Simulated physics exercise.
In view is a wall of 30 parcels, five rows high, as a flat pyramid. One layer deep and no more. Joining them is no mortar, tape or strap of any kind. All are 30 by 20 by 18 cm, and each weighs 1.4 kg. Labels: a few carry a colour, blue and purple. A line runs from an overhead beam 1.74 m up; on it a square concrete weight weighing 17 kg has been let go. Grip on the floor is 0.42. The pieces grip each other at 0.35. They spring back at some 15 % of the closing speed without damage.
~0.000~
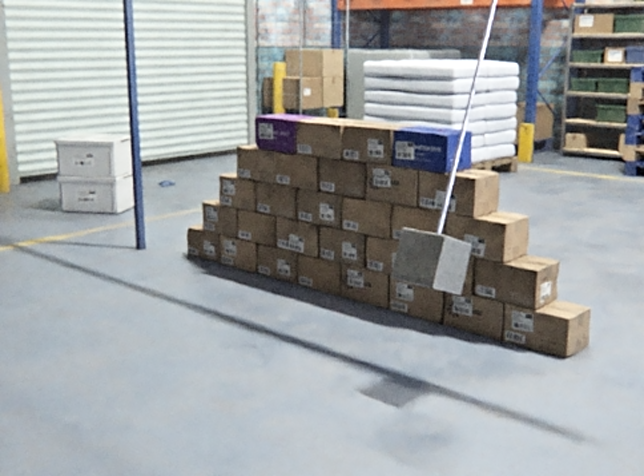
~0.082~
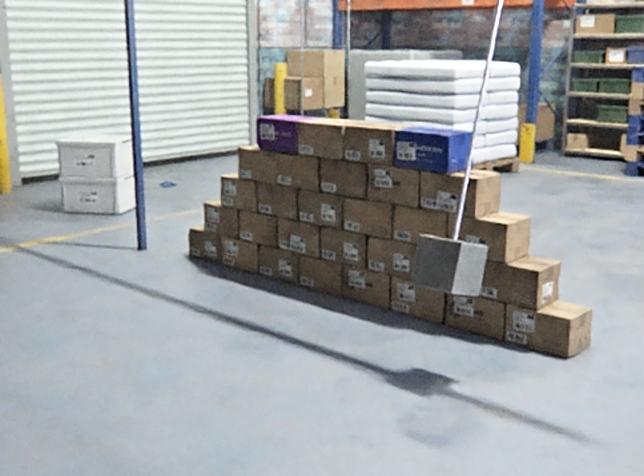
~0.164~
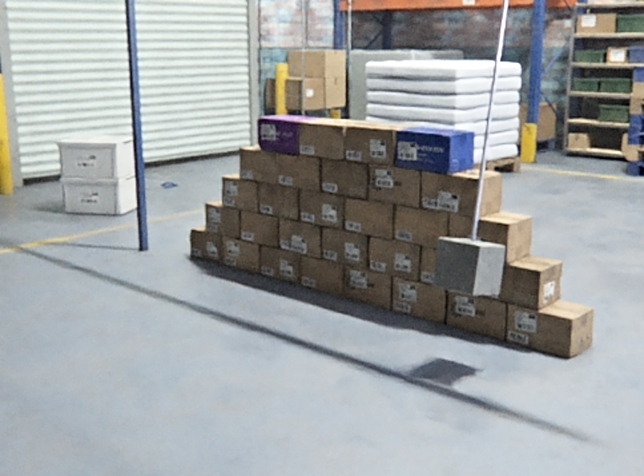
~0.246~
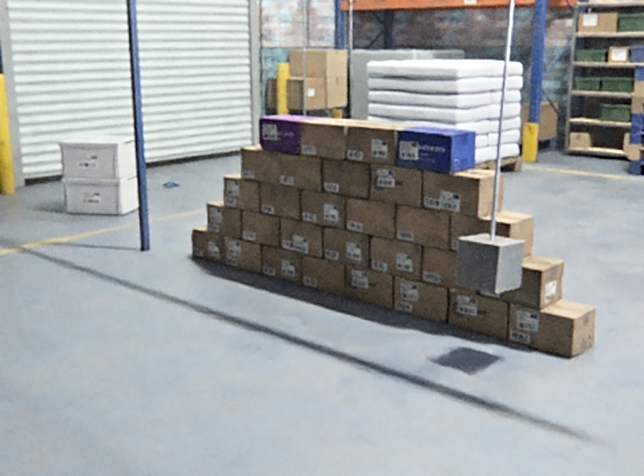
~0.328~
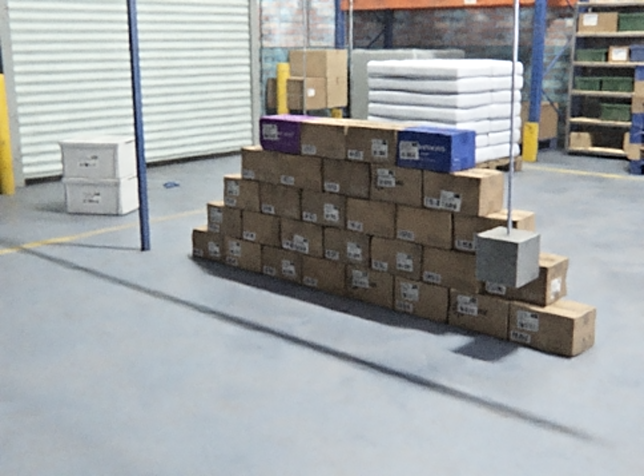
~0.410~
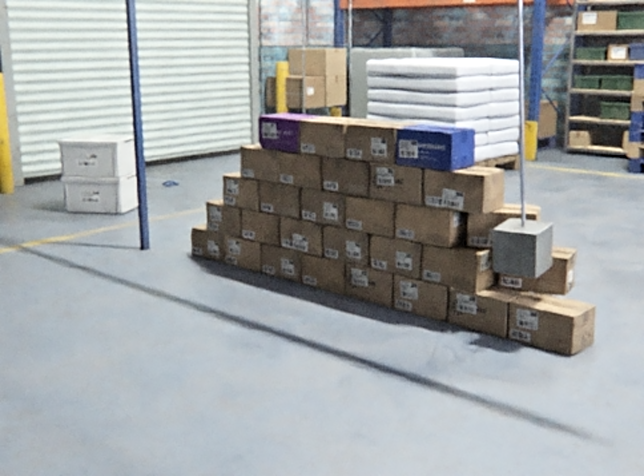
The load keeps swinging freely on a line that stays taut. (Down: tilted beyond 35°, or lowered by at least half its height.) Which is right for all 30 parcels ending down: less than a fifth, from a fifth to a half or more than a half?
It falls short of a fifth.
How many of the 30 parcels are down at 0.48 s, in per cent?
By then, 0 per cent.
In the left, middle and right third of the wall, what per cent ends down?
0 / 0 / 20 %, left to right.
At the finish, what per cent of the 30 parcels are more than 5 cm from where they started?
10 %.
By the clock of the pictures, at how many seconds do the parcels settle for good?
It all settles by about 1.5 s.
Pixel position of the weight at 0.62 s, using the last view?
Around (554, 226).
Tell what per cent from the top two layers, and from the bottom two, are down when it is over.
Of the top ones 0 percent, of the bottom ones 10 percent.
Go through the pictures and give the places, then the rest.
In the first frame (each place is the centre of the face we see best), weight (429, 259) line 21° before plumb; purple parcel (274, 135); blue parcel (419, 151); all as stacked.
In the second frame, weight (446, 266) line 16° before plumb; purple parcel (275, 135).
In the third frame, weight (466, 268) line 10° before plumb; blue parcel (422, 151).
In the fourth frame, weight (488, 268) line 4° before plumb; purple parcel (278, 136).
In the fifth frame, weight (507, 263) line 2° past plumb; blue parcel (424, 151); 2 have shifted.
In the sixth frame, weight (526, 255) line 7° past plumb; blue parcel (423, 149); purple parcel (277, 134); 3 have shifted.
By 0.48 s, line 11° past plumb; none of the 30 parcels down, 3 disturbed.
By 0.62 s, line 18° past plumb; 1 of the 30 parcels down; blue parcel moved 31 mm.
By 0.92 s, line 23° past plumb; 2 of the 30 parcels down; blue parcel moved 39 mm.
When it is over (1.6 s), line 8° before plumb; 2 of the 30 parcels down; blue parcel moved 39 mm; purple parcel unmoved. That is 7 per cent. In pixels of the last frame, middles, blue parcel near (442, 146), purple parcel near (291, 132).
